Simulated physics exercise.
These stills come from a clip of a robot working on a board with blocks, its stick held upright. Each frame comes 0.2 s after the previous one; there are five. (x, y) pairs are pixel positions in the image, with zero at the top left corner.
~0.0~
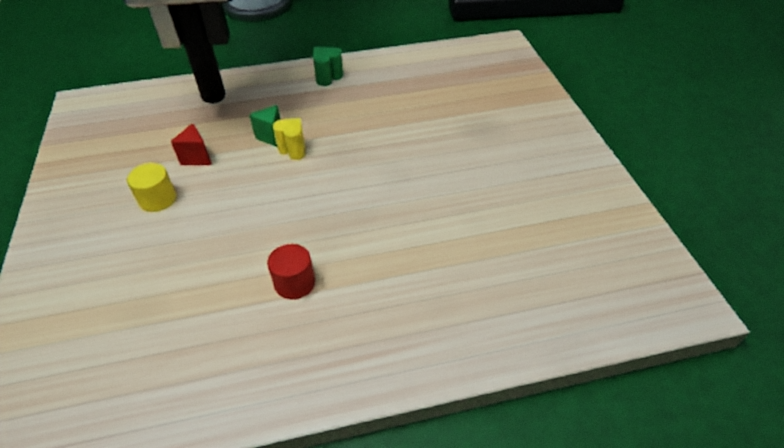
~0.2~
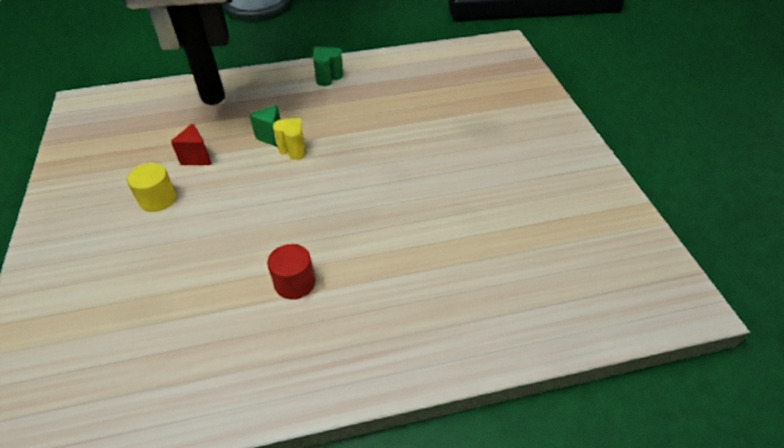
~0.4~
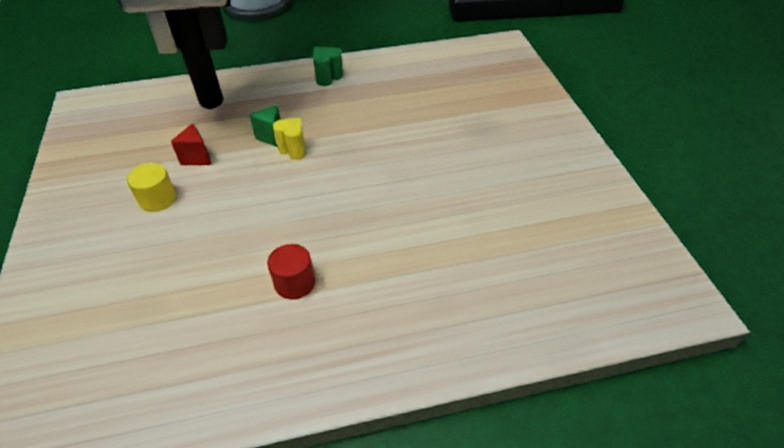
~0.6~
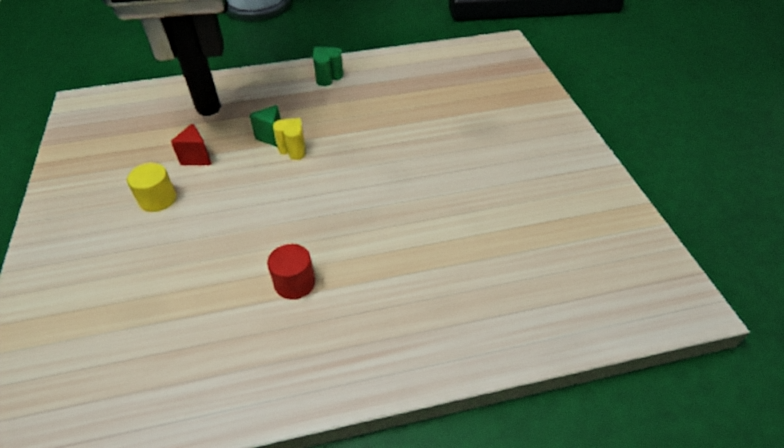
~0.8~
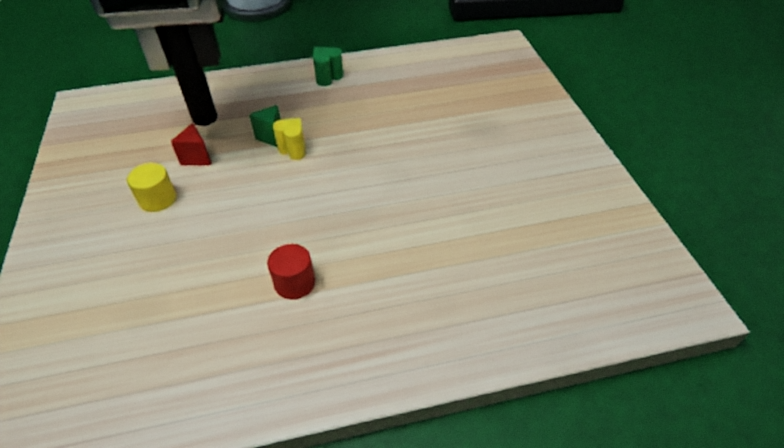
In this clip, a robot arm's dark stick stays nearly still above a wooden board of red, yellow and green blocks, then moves slightly down and left toward the red three-sided block, while none of the blocks move.
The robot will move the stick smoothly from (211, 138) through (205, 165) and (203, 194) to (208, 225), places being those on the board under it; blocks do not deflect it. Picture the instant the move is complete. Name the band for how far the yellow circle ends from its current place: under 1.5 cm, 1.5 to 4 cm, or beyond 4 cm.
It shifts by less than 1.5 cm.
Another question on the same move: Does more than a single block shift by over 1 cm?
No, it doesn't check out.
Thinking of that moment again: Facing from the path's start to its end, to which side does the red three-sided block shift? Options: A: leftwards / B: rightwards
Correct choice: B.
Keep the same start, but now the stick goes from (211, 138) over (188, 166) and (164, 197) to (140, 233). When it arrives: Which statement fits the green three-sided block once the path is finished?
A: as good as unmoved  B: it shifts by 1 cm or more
A.
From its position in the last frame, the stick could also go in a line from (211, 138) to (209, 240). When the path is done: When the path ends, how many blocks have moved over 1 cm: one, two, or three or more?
It should be one, as far as I can tell.
On the path given first. One third of the way, stick at (198, 148); red three-sided block at (173, 152).
Two thirds of the way, stick at (196, 177); red three-sided block at (168, 158), turned 30° clockwise.
At the end, stick at (201, 208); yellow circle in place; red three-sided block at (168, 158), turned 30° clockwise.
